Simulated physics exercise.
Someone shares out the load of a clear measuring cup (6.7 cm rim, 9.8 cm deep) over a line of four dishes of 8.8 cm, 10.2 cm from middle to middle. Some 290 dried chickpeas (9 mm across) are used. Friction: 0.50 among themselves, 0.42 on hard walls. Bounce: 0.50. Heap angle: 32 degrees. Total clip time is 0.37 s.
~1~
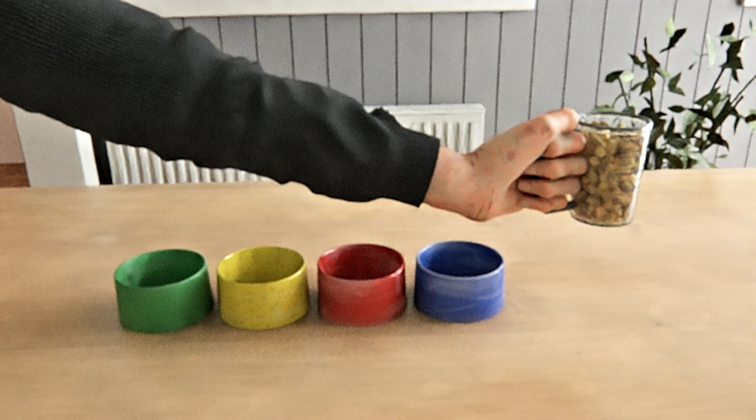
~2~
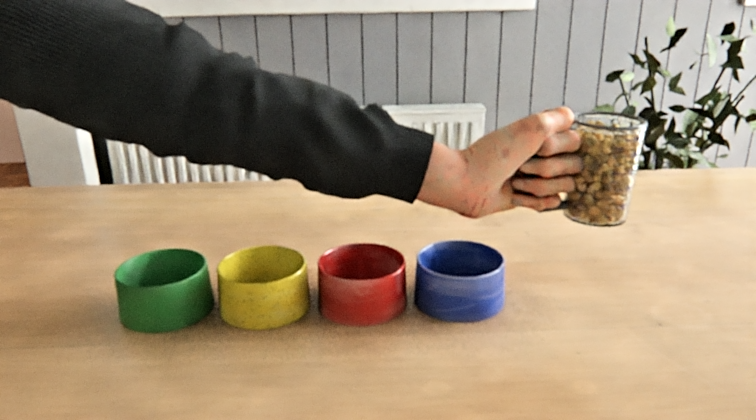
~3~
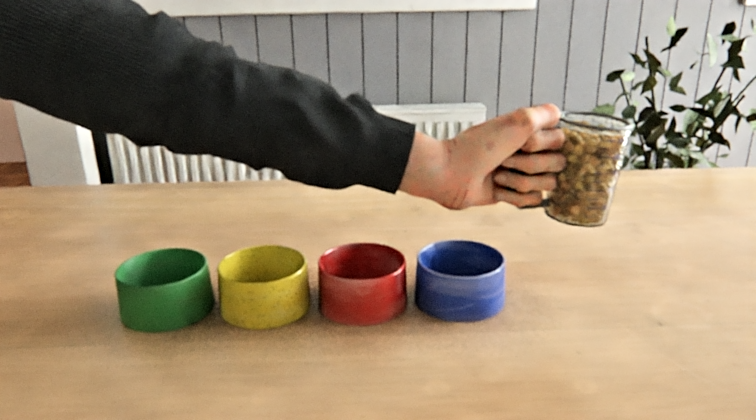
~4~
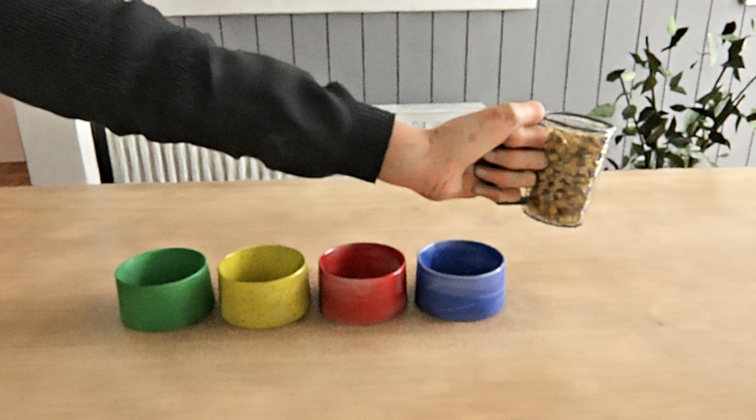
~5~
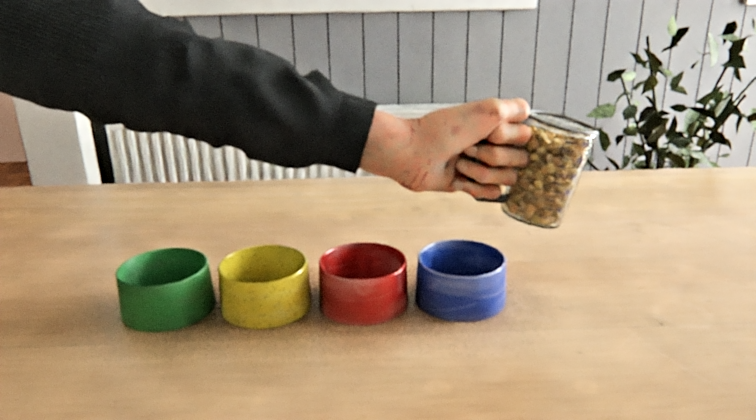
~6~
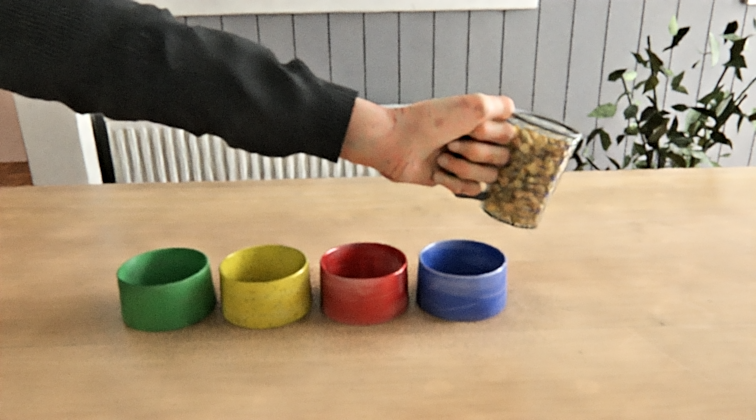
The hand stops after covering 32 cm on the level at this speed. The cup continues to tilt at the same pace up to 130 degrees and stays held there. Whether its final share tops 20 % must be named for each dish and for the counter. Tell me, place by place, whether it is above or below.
At the end, red dish: Is left with more than a fifth; blue dish: Is left with at most a fifth; green dish: Is left with at most a fifth; yellow dish: Is left with at most a fifth; counter: Is left with at most a fifth.
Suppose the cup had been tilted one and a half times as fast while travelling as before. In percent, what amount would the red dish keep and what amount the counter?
The red dish would get 100 and the counter 0.
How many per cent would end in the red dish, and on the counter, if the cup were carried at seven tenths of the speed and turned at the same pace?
Shares: Red 90, counter 10.
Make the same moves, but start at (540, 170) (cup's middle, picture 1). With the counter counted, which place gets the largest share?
Top spot: Yellow.
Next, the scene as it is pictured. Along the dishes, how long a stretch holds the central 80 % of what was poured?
That stretch measures near 6 centimetres.
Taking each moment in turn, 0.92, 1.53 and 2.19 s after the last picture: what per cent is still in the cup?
Series: 100 / 85 / 0 per cent.
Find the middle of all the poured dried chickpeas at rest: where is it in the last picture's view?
Near (360, 279).
Then, 0.92 s after the last picture, tilt 70 degrees; cup holds 100 %.
Then, 1.53 s after the last picture, tilt 105 degrees; cup holds 85 %, red 10 %.
Then, 2.19 s after the last picture, tilt 130 degrees; cup holds 0 %, red 95 %.
In the end, red 95 %, blue 0 %, green 0 %, yellow 0 %, counter 5 %.
